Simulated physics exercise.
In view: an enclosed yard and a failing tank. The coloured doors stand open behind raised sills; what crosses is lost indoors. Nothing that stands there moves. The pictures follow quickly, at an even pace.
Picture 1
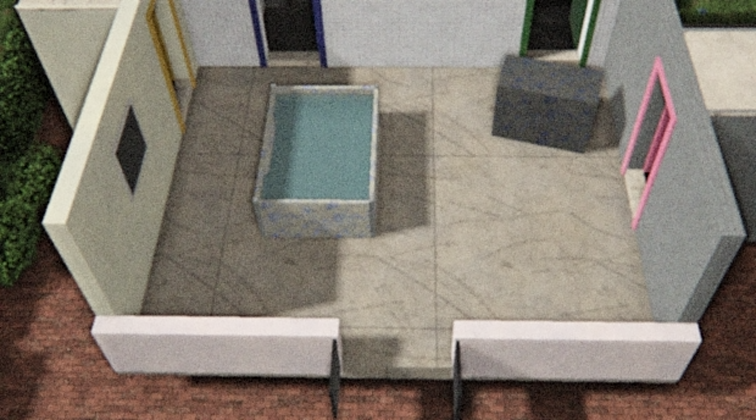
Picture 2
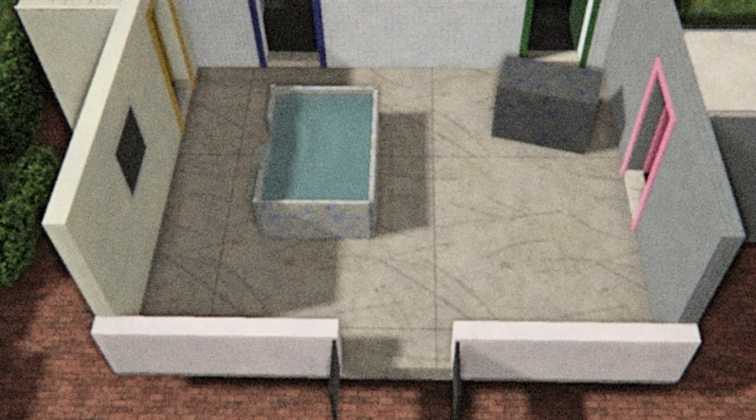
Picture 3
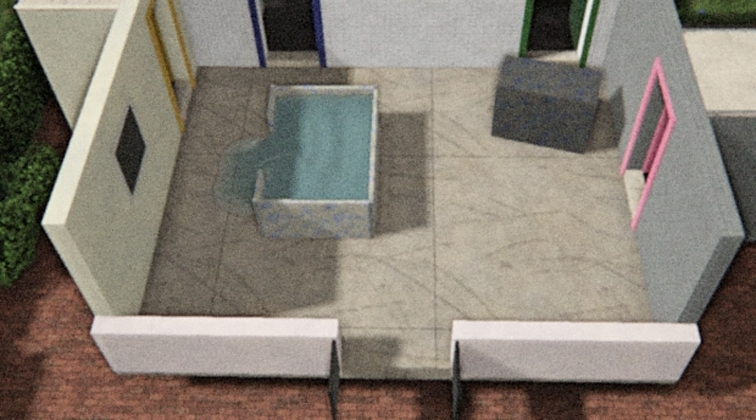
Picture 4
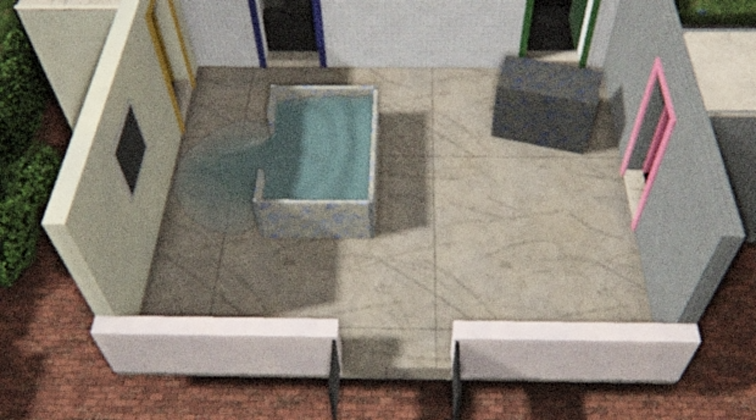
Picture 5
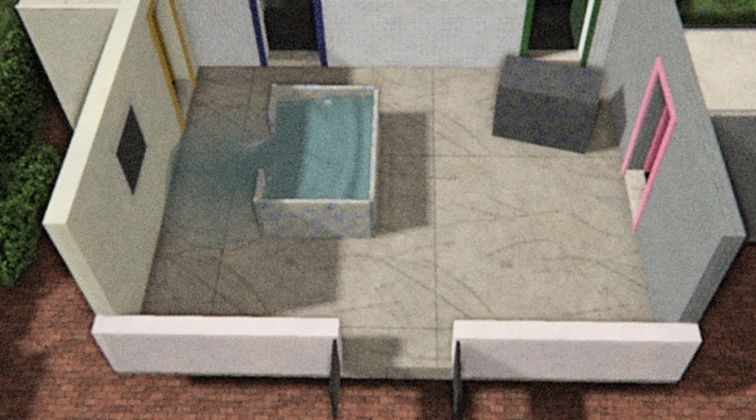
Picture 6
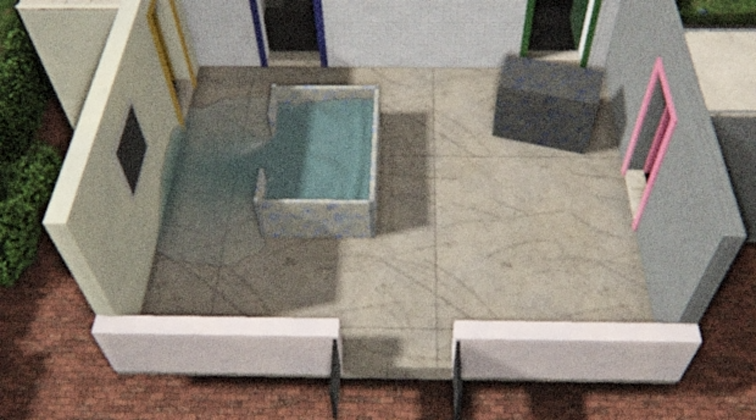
In a walled yard with coloured doorways, the left side of an open tank gave way, and water poured through the gap and spread across the paving to the cream wall.
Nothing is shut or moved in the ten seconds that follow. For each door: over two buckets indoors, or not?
The yellow door stays under that; the blue door stays under that; the pink door stays under that; the green door stays under that.
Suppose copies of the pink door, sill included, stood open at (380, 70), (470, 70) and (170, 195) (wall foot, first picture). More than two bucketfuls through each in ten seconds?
In that order: Holds, lets less in, takes more.
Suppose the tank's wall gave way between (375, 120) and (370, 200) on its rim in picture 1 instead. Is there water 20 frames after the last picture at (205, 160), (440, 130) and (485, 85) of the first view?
In turn: Not flooded, awash, flooded.
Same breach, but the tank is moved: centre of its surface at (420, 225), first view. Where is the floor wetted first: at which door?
That is the yellow door.
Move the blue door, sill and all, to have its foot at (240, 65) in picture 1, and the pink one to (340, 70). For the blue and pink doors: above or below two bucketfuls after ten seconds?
In short: Blue door lets more in, pink door lets less in.
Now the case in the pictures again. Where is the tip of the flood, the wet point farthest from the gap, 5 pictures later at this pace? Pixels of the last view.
Near (134, 344).
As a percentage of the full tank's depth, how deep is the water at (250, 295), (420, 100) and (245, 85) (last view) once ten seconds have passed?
About 8, 4 and 6 per cent.
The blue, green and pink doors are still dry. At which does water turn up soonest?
First comes the blue one.
A moment on, water covers 15 % of the floor; the yellow door wet at the sill, nothing in, the blue door not reached, the pink door not reached, the green door not reached.
Next, water covers 25 % of the floor; the yellow door under two buckets in, the blue door wet at the sill, nothing in, the pink door not reached, the green door not reached.
Then, water covers 55 % of the floor; the yellow door under two buckets in, the blue door wet at the sill, nothing in, the pink door not reached, the green door not reached.
Later, water covers 90 % of the floor; the yellow door under two buckets in, the blue door under two buckets in, the pink door wet at the sill, nothing in, the green door wet at the sill, nothing in.
In the end, water covers 95 % of the floor; the yellow door under two buckets in, the blue door under two buckets in, the pink door wet at the sill, nothing in, the green door wet at the sill, nothing in.
